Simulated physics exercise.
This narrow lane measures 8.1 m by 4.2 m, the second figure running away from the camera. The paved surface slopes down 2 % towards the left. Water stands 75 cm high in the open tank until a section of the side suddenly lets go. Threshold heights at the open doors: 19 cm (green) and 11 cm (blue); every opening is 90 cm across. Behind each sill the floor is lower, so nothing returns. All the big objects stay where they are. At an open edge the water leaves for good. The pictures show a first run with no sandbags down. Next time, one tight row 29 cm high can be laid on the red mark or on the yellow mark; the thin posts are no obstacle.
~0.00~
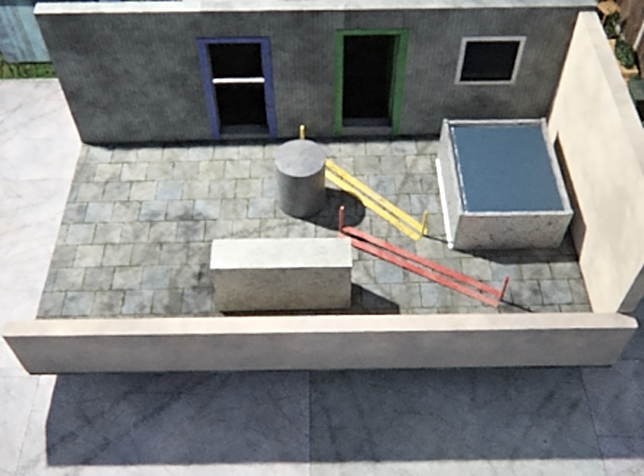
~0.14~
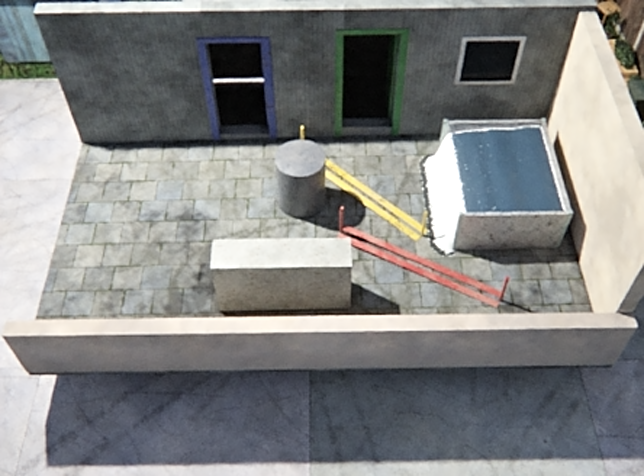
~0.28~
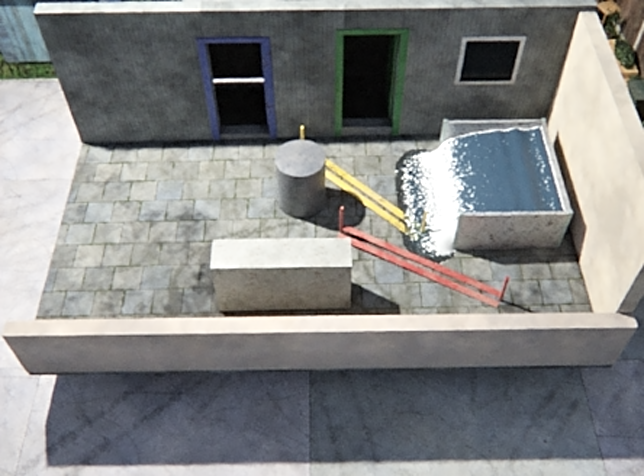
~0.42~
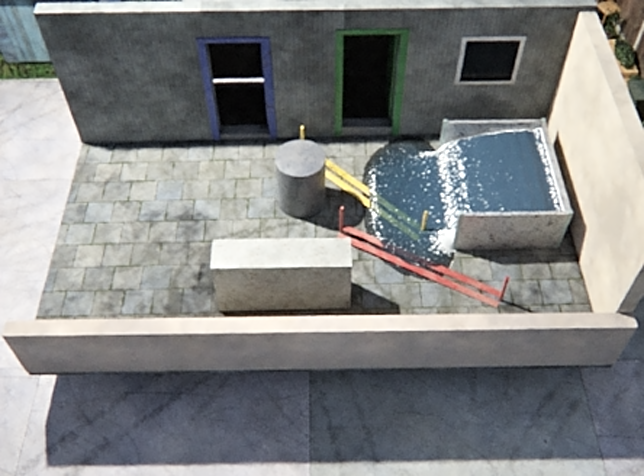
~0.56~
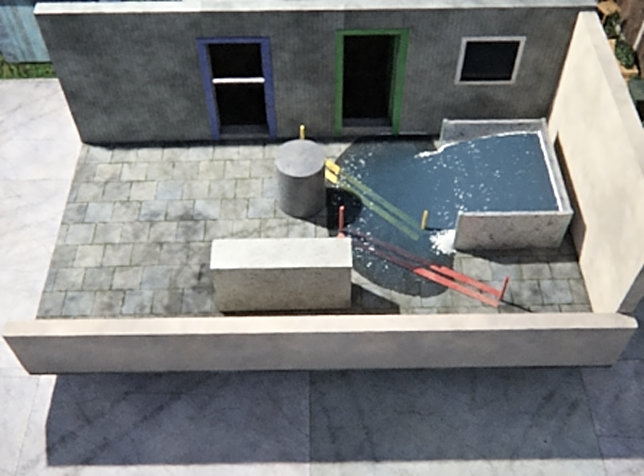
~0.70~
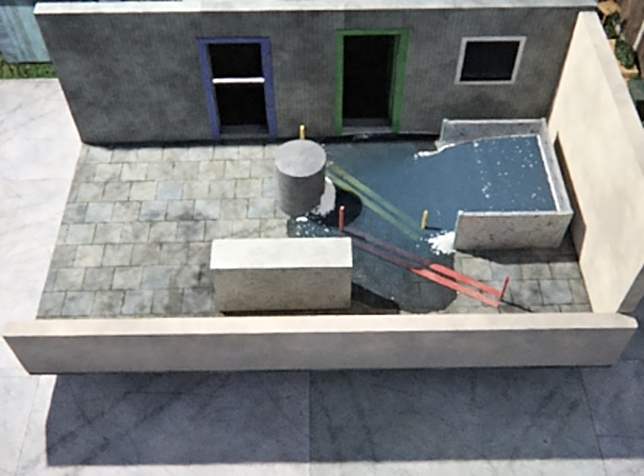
Water pours from the left side of an open tank at the right of a walled, grey-paved yard, seen from high above by a still camera. A grey cylinder stands mid-yard near a pale block, with yellow and red rails between them and the tank, and blue- and green-edged doorways behind. The water foams out, spreads leftward over the paving beneath the rails, and reaches around the cylinder and block.
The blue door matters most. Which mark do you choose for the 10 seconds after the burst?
Lay them on the yellow one.
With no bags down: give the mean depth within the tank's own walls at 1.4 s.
Roughly 27 cm on average.
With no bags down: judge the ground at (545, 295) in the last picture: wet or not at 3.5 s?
It is dry.
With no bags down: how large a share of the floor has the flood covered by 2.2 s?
Near 70 per cent is wet.
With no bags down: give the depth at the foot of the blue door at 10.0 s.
About 2.5 cm.
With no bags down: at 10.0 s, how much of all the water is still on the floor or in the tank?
Some 24 per cent remains.
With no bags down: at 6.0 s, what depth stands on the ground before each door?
In cm: Green 5, blue 5.
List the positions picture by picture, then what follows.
The first frame shows still water, 75 cm deep, in the open tank at (504, 168).
In the second frame, the front is at (450, 253), 1.1 m from the gap at (450, 188); 0.5 m2 of floor is under water; 75 cm left at the back of the open tank.
In the third frame, water pours out at (450, 191) and has run 1.3 m, to (432, 259); typically 13 cm deep outside, 71 cm at the open tank's back.
In the fourth frame, water pours out at (450, 192) and has run 1.6 m, to (406, 270); typically 11 cm deep outside, 64 cm at the open tank's back.
In the fifth frame, water pours out at (449, 193) and has run 2.0 m, to a hidden place; typically 9 cm deep outside, 62 cm at the open tank's back.
In the sixth frame, the front is at a hidden place, 2.6 m from the gap at (449, 193); 7.2 m2 of floor is under water; 55 cm left at the back of the open tank.
After 1.4 s water covers 45 % of the floor and is deepest (44 cm) near (337, 201) in the run without bags; in at the blue door, 0 L with no bags, 0 L with the row on red, 0 L on yellow.
After 2.2 s water covers 70 % of the floor and is deepest (34 cm) near (315, 140) in the run without bags; in at the blue door, 19 L with no bags, 25 L with the row on red, 1 L on yellow.
After 3.5 s water covers 85 % of the floor and is deepest (15 cm) near (305, 272) in the run without bags; in at the blue door, 29 L with no bags, 37 L with the row on red, 2 L on yellow.
After 6.0 s water covers 85 % of the floor and is deepest (8 cm) near (326, 201) in the run without bags; in at the blue door, 30 L with no bags, 38 L with the row on red, 2 L on yellow.
After 10.0 s water covers 80 % of the floor and is deepest (4 cm) near (326, 201) in the run without bags; in at the blue door, 30 L with no bags, 38 L with the row on red, 2 L on yellow.
